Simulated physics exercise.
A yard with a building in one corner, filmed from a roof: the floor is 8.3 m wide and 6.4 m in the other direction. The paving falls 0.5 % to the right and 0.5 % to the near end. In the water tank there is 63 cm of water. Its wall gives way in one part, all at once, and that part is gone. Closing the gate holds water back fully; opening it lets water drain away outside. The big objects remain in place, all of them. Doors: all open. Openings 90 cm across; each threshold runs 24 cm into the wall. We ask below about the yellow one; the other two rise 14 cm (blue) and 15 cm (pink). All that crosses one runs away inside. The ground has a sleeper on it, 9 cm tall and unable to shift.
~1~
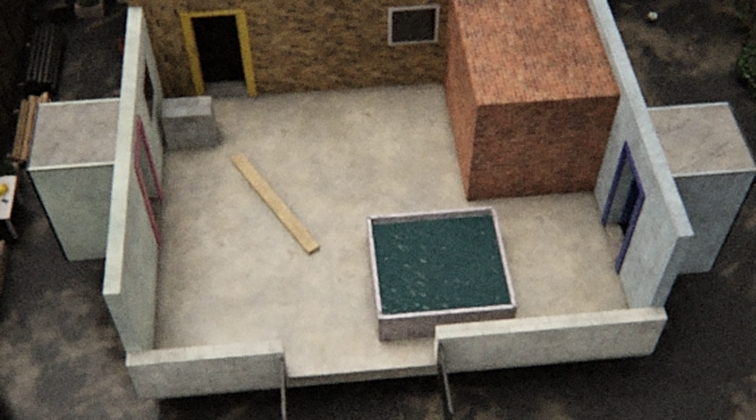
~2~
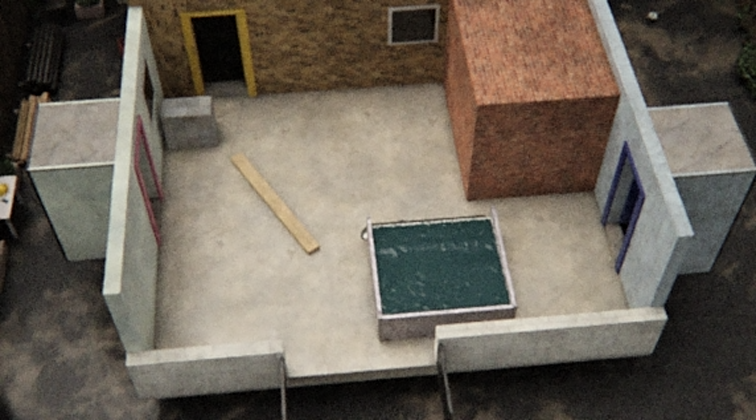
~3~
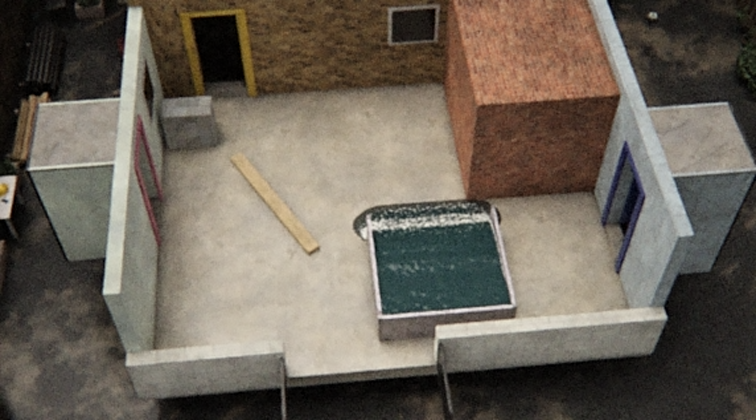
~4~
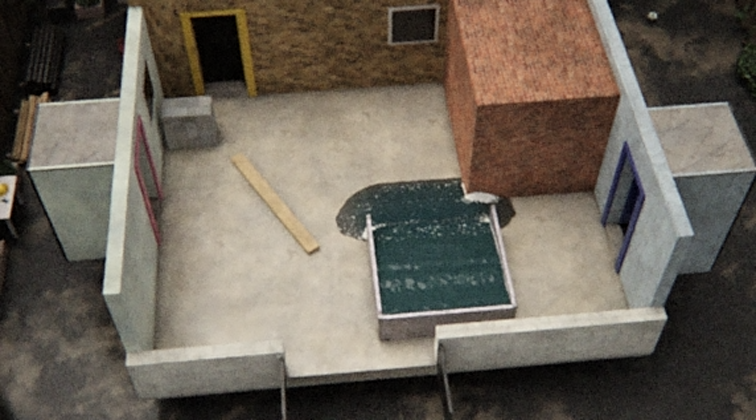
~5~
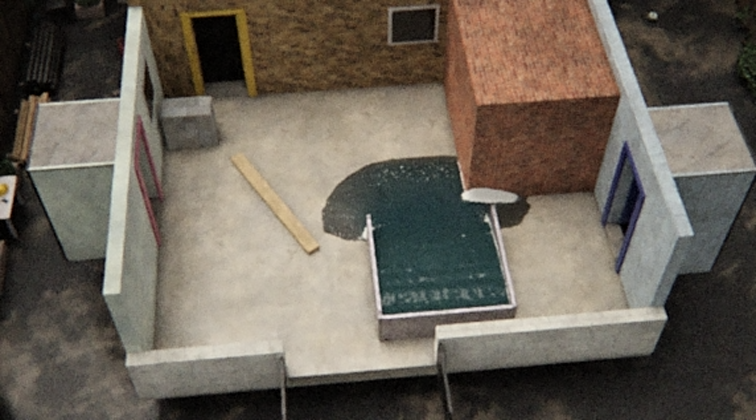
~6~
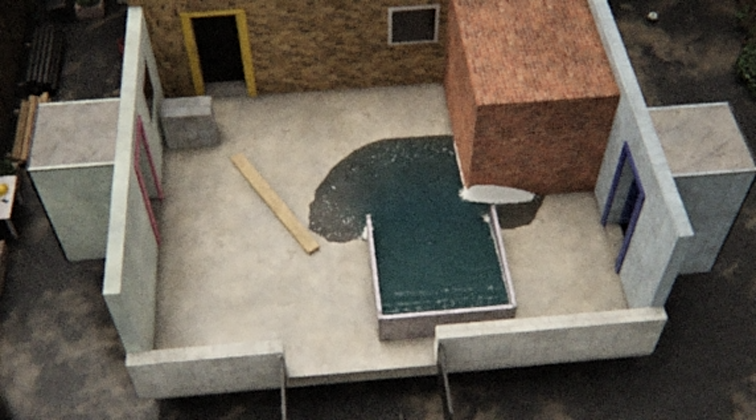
Dark green water bursts through the far side of a square tank in a walled yard, then spreads across the pale paving in a widening rounded pool, reaching the brick block and the wooden plank lying on the floor.
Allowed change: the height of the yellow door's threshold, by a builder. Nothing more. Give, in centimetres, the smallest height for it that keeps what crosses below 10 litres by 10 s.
Close to 21 cm is just enough.
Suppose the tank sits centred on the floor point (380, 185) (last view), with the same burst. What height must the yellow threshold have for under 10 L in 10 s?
It should be around 22 cm high.
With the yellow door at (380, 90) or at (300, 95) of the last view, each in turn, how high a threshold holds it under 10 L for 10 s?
Around 30 and 17 cm respectively.
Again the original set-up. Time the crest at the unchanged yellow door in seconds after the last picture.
Peak time: Around 4.5 s.
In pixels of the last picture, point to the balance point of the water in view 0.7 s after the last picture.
Roughly (429, 232).
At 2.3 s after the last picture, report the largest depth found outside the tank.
Up to some 33 centimetres, I'd say.
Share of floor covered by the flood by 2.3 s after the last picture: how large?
I'd say near 50 percent.
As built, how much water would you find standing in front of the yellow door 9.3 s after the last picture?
Depth: Near 5.5 cm.
Then, 0.7 s after the last picture water covers 35 % of the floor, deepest (37 cm) near (475, 205); it has not reached the yellow door.
Then, 2.3 s after the last picture water covers 50 % of the floor, deepest (33 cm) near (425, 87); 13 cm at the yellow door, 0 litres in over its 22 cm threshold.
Then, 9.3 s after the last picture water covers 95 % of the floor, deepest (13 cm) near (453, 192); 5 cm at the yellow door, 9 litres in over its 22 cm threshold.
At the yellow door as built, the water peaked near 26 cm, 4.7 s after the last picture.
With a threshold of 17 cm, 28 litres would have come in within the 10 s; with 23 cm, 6 litres. So under 10 litres takes about 21 cm.
